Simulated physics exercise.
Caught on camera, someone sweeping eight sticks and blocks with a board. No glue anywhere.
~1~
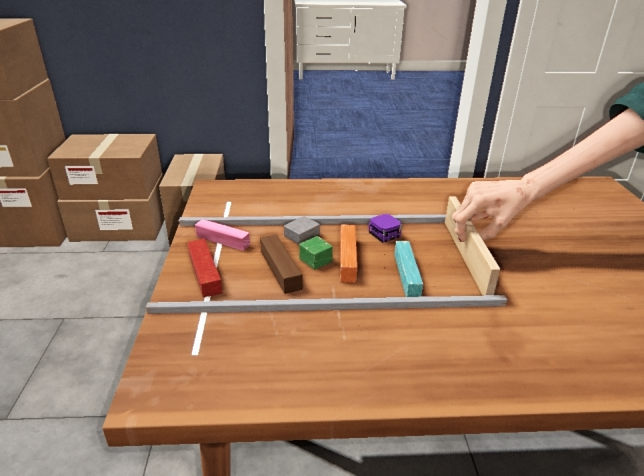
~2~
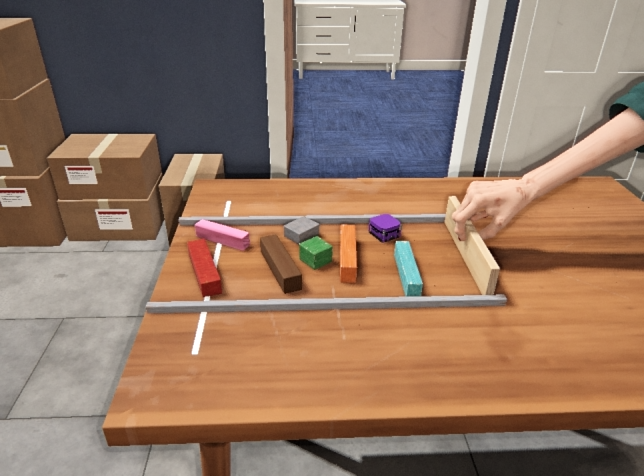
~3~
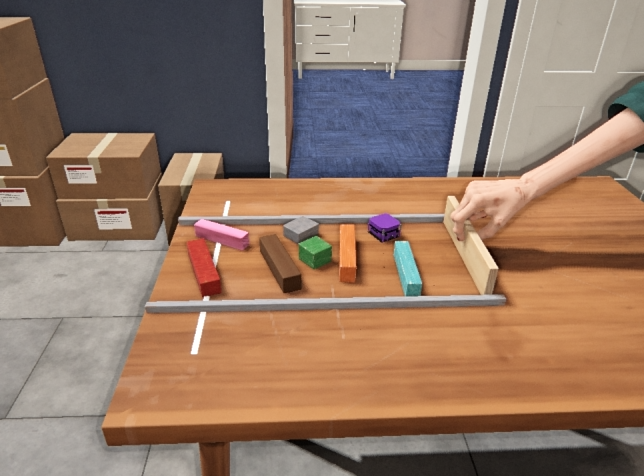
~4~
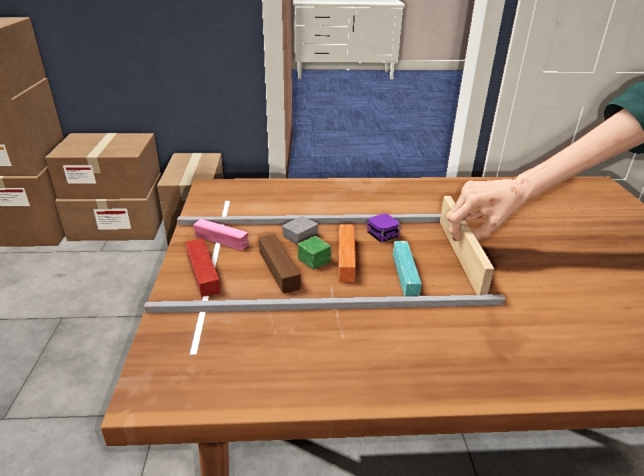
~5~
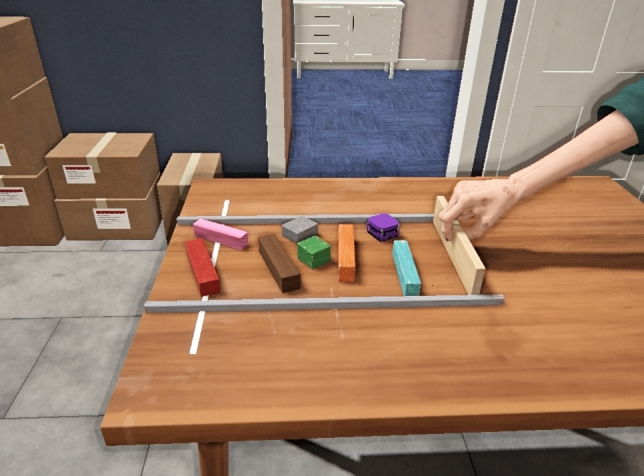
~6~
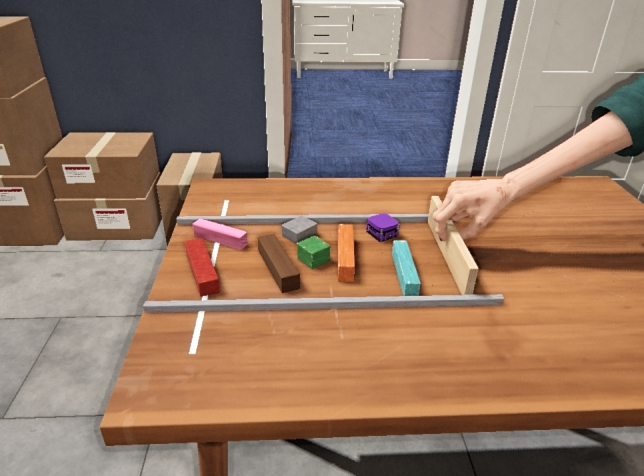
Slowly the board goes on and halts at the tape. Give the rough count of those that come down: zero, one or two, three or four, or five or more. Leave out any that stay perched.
Outcome: The number that fall off is one or two.
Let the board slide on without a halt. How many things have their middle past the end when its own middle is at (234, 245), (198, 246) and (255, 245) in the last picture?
Place by place, 1, 5 and 0.
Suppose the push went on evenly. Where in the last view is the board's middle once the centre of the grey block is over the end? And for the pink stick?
Near (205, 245) and (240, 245).
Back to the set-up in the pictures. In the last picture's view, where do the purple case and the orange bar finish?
About (208, 227), and the other about (192, 253).
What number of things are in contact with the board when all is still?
The number is 2.
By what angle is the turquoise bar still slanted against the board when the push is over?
About 0°.
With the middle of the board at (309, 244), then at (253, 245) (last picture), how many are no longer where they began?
The counts are 6 and 8.
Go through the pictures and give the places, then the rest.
In the first picture, red bar (204, 266); pink stick (222, 235); brown stick (280, 263); board (469, 243); tape (216, 262).
In the second picture, pink stick (222, 235); grey block (302, 230).
In the third picture, brown stick (279, 262); green block (315, 252).
In the fourth picture, red bar (202, 266); turquoise bar (406, 268).
In the fifth picture, pink stick (220, 234); board (456, 242).
In the sixth picture, red bar (202, 266); pink stick (220, 234); brown stick (278, 262); board (450, 242); tape (213, 261).
Soon after, none off yet; red bar at rest near (202, 266); pink stick at rest near (220, 234); brown stick at rest near (278, 262).
After that, none off yet; red bar at rest near (202, 266); pink stick moving near (215, 234); brown stick displaced a little near (235, 268).
In the end, the number that fall off is one or two; gone, pink stick and red bar.
